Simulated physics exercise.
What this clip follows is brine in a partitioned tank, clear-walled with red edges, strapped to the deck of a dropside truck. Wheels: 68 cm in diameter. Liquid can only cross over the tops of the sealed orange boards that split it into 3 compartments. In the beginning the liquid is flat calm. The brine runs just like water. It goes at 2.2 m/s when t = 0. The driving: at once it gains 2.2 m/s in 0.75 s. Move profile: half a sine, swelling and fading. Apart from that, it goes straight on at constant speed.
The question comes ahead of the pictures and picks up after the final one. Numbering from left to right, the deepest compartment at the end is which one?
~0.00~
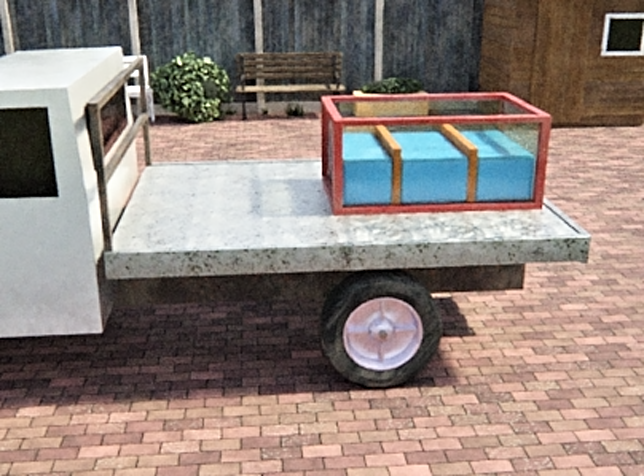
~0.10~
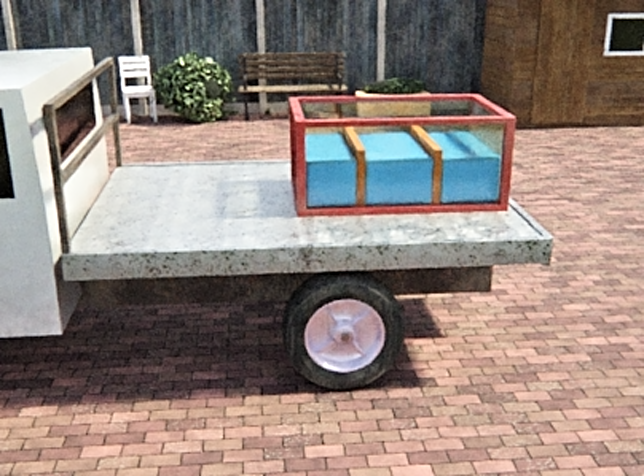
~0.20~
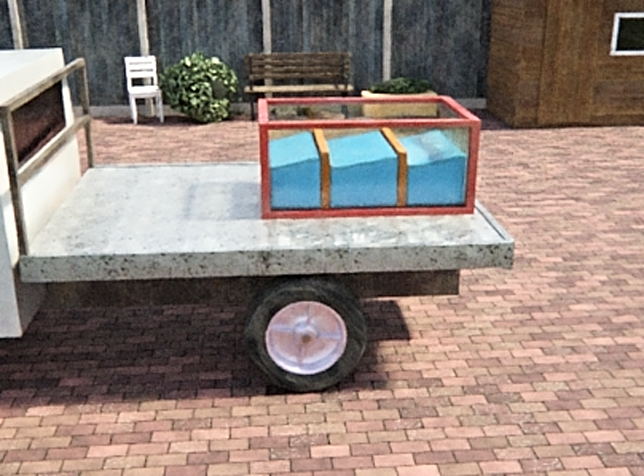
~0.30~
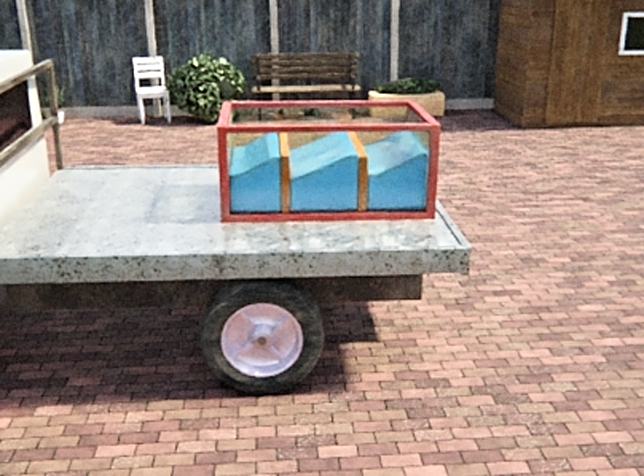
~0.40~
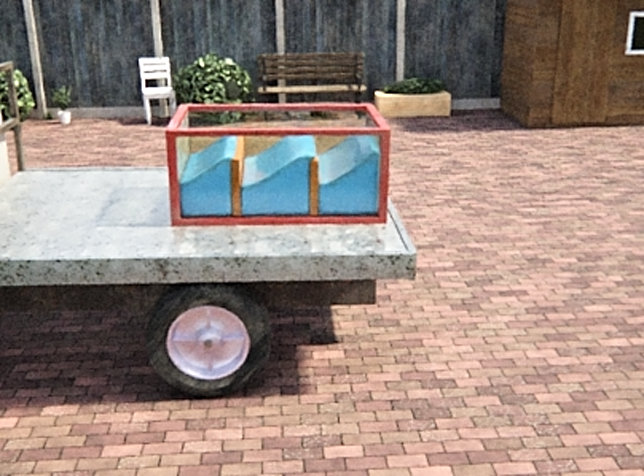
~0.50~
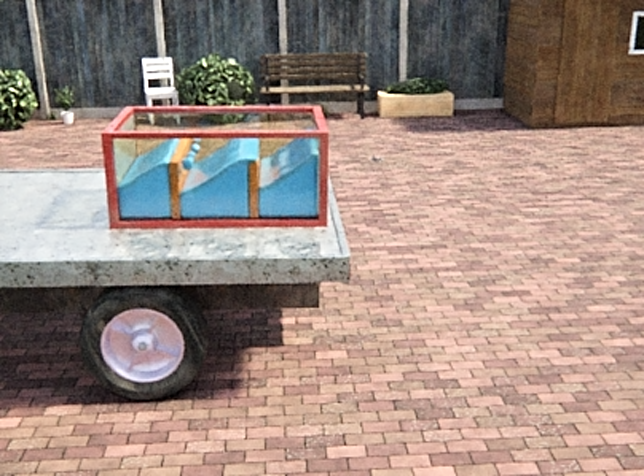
I would say the third compartment.
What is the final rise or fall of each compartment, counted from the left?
From the left: 1 down, 2 down, 3 up.
Then, 0.90 s in, the mean depths from the left are 27, 26, 31 cm.
Then, 1.30 s in, the mean depths from the left are 27, 26, 31 cm.
Then, 1.80 s in, the mean depths from the left are 27, 26, 31 cm.
Then, 3.73 s in, the mean depths from the left are 27, 26, 31 cm.
